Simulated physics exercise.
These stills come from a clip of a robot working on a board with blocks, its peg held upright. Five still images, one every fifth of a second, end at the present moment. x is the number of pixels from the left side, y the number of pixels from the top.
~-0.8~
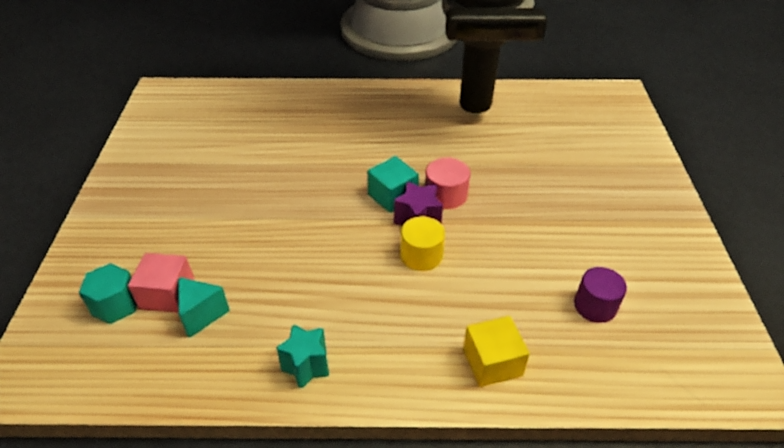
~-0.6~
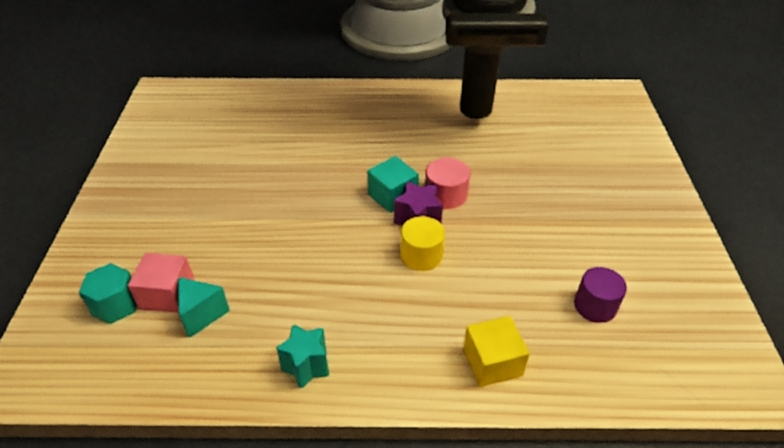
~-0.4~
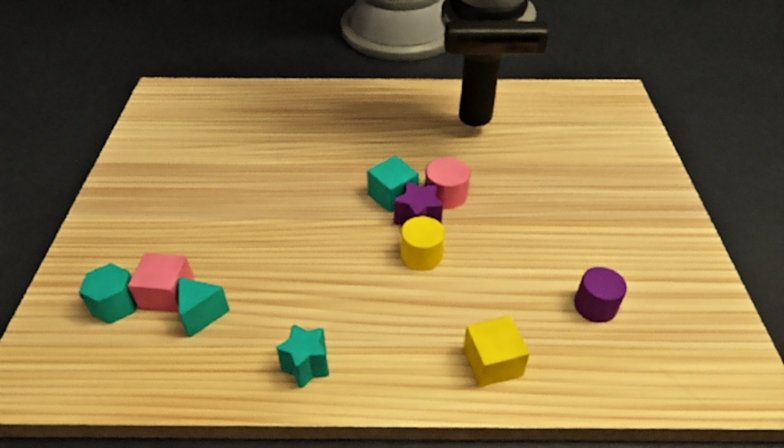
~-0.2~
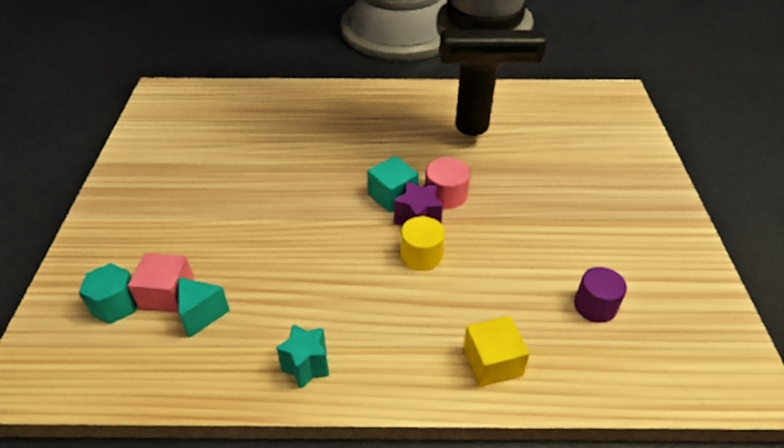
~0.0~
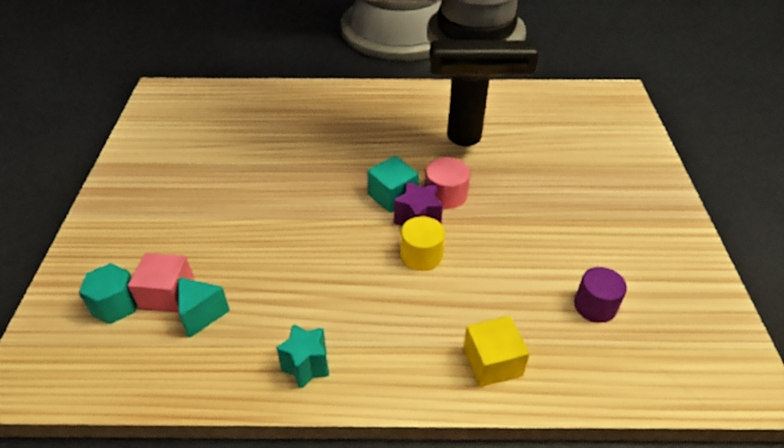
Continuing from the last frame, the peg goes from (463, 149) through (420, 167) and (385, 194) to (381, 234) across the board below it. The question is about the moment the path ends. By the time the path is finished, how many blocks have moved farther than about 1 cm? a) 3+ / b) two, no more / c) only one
Answer: C.
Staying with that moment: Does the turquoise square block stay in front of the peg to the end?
The answer is yes.
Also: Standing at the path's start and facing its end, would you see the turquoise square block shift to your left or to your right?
The left.
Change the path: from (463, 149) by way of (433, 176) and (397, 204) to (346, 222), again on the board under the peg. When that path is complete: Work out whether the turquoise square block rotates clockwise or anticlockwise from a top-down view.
Prediction: Clockwise.
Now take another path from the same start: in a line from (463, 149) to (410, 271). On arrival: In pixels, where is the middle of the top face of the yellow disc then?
The middle of the upper face of the yellow disc will lie at about (391, 279) in the picture.
The first path, step by step. One third of the way, peg at (420, 155); nothing pushed yet.
Two thirds of the way, peg at (385, 181); turquoise square block at (377, 196), turned 35° anticlockwise.
At the end, peg at (381, 222); turquoise square block at (366, 239), turned 25° anticlockwise; purple star-shaped block at (420, 200), turned 35° anticlockwise; yellow disc in place.
